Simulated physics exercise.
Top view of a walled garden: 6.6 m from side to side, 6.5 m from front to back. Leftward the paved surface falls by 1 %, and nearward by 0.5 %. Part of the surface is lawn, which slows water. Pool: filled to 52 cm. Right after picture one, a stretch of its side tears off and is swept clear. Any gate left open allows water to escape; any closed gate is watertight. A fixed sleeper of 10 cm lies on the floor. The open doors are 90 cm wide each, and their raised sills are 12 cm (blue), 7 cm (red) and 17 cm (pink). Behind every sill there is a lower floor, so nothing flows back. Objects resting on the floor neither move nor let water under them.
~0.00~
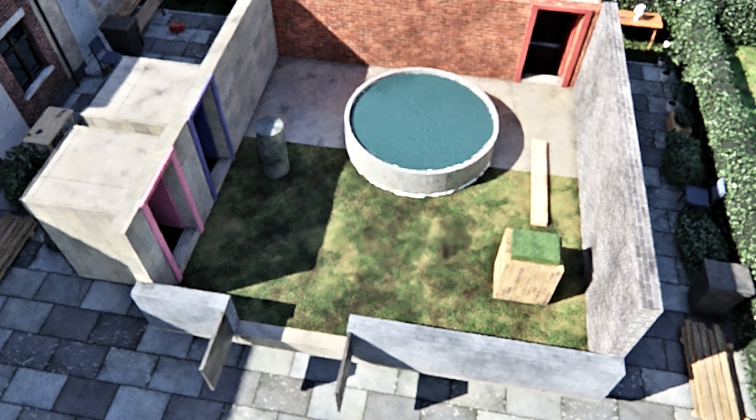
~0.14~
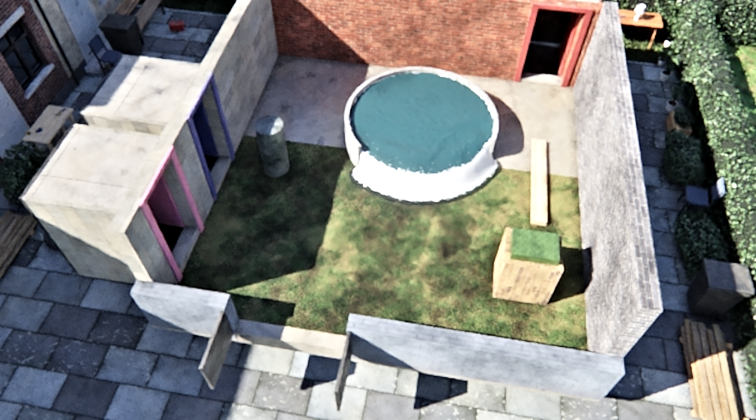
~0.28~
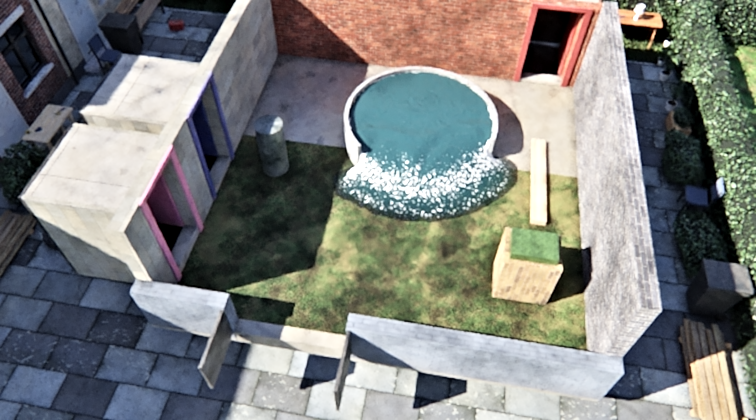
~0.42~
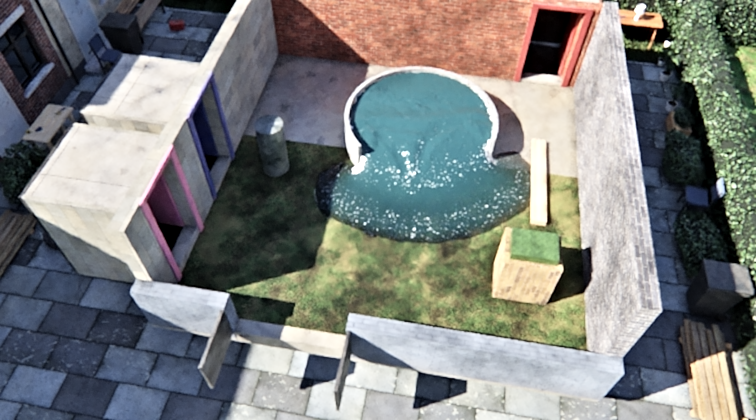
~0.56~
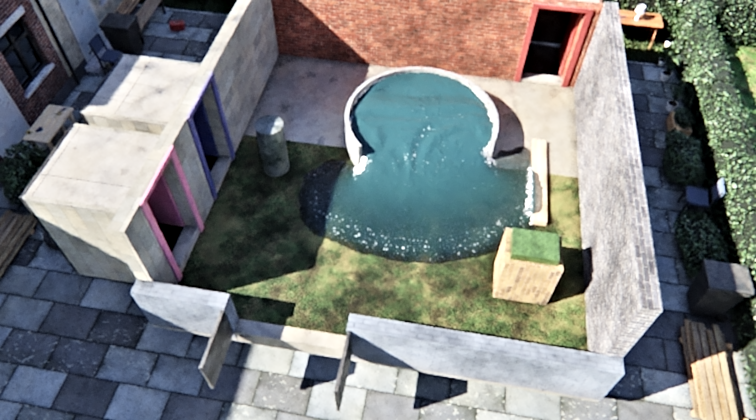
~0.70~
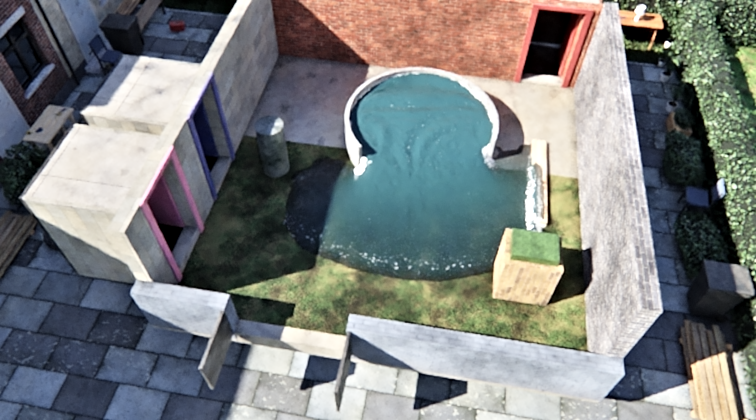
A round, pale-walled pool of teal water stands against a red brick wall in a sunlit walled garden, seen from high above. Pink-edged and blue-edged doorways line the left wall, a red one stands at the back right, and a tan block topped with green sits on the lawn. The pool's near side breaks away and water gushes out in white froth, fanning across the grass toward the block, while the camera stays still.
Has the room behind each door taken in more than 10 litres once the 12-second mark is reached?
Behind the blue door: It has not; behind the red door: It has not; behind the pink door: It has not.
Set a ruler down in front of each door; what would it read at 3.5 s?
In centimetres, the blue door gives 1, the red door 0 and the pink door 7.
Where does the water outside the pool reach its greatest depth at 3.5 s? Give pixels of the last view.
Roughly pixel (570, 372).
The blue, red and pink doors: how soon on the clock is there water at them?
Blue: 3.6 s; red: 5.0 s; pink: 3.0 s.
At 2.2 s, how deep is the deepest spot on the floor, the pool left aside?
Up to near 24 cm.
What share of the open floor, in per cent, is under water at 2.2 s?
55 %.
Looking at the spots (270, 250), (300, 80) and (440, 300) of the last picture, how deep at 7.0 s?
Roughly 12, 0, 10 cm.
After 1.4 s water covers 40 % of the floor and is deepest (26 cm) near (523, 264); blue door not reached, red door not reached, pink door not reached.
After 2.2 s water covers 55 % of the floor and is deepest (24 cm) near (437, 350); blue door not reached, red door not reached, pink door not reached.
After 3.5 s water covers 65 % of the floor and is deepest (28 cm) near (570, 372); blue door not reached, red door not reached, pink door 7 cm at the sill, 0 L in.
After 7.0 s water covers 80 % of the floor and is deepest (12 cm) near (168, 307); blue door 10 cm at the sill, 0 L in, red door 6 cm at the sill, 2 L in, pink door 12 cm at the sill, 0 L in.
After 12.0 s water covers 95 % of the floor and is deepest (14 cm) near (265, 87); blue door 9 cm at the sill, 0 L in, red door 4 cm at the sill, 4 L in, pink door 10 cm at the sill, 0 L in.
